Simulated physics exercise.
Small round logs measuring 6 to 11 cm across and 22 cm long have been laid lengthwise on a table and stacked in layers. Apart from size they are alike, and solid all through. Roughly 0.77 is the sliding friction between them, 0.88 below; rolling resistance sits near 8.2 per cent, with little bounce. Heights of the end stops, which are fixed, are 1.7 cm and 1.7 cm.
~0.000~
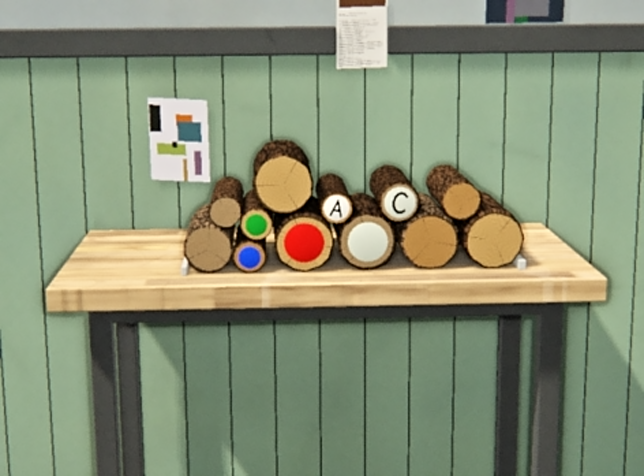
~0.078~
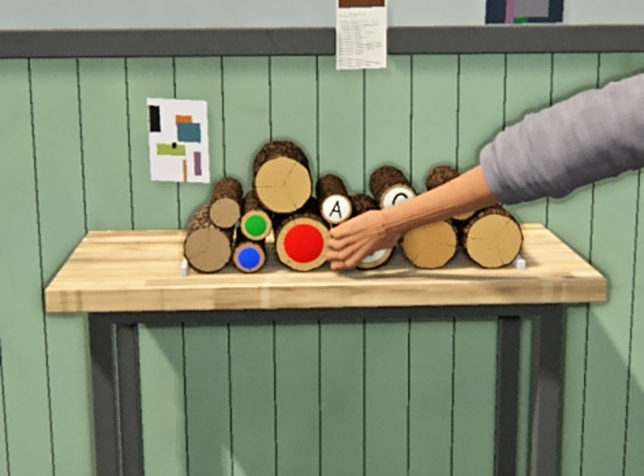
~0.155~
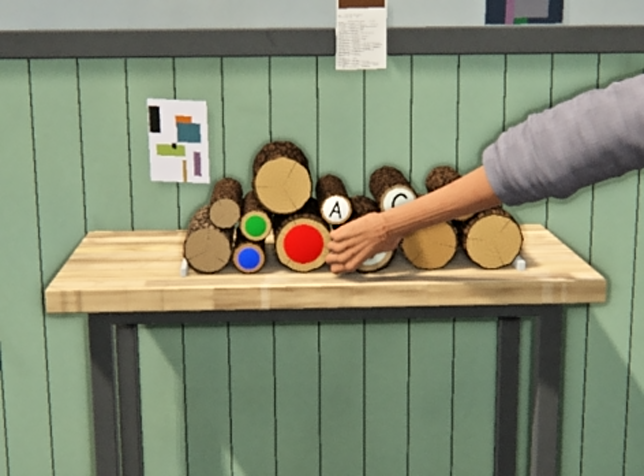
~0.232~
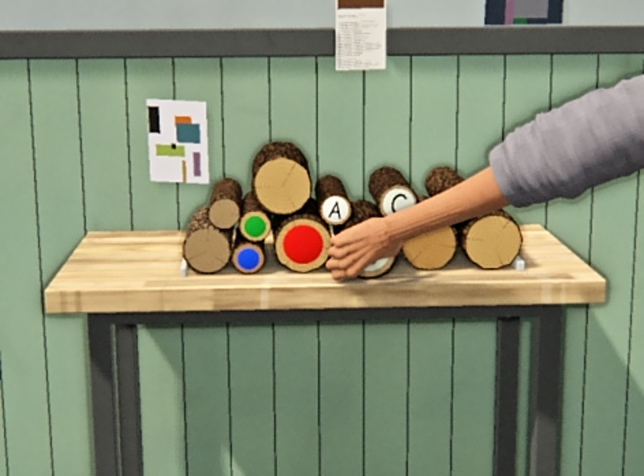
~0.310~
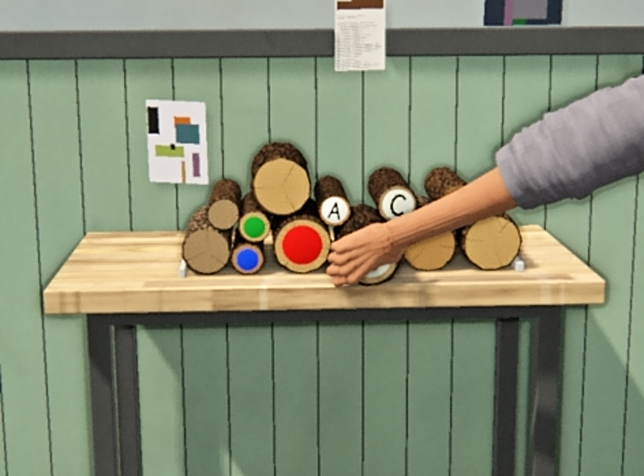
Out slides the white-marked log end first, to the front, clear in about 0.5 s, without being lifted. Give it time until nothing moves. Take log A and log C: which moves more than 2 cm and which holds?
A moves; C moves.
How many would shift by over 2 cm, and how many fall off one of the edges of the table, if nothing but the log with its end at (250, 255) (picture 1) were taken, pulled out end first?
The counts come to 2 and 0.
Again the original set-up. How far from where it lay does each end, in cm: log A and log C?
Log A: 9, log C: 8.
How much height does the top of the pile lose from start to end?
Roughly 0 cm lower.
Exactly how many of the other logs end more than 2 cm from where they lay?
The number is exactly 2.
By 0.62 s, 0 now displaced over 2 cm; A 1.2 cm right and 1.4 cm down; C 1.2 cm left and 1.1 cm down.
By 0.69 s, 2 now displaced over 2 cm; A 2.3 cm right and 4.4 cm down; C 2.4 cm left and 3.5 cm down.
By 0.77 s, 2 now displaced over 2 cm; A 2.4 cm right and 9 cm down; C 2.7 cm left and 7 cm down.
At rest by 1.0 s, 2 moved over 2 cm; not one off the edges of the table; A 2.1 cm right and 9 cm down; C 3 cm left and 7 cm down; top of the pile 22 cm high, from 22 cm.
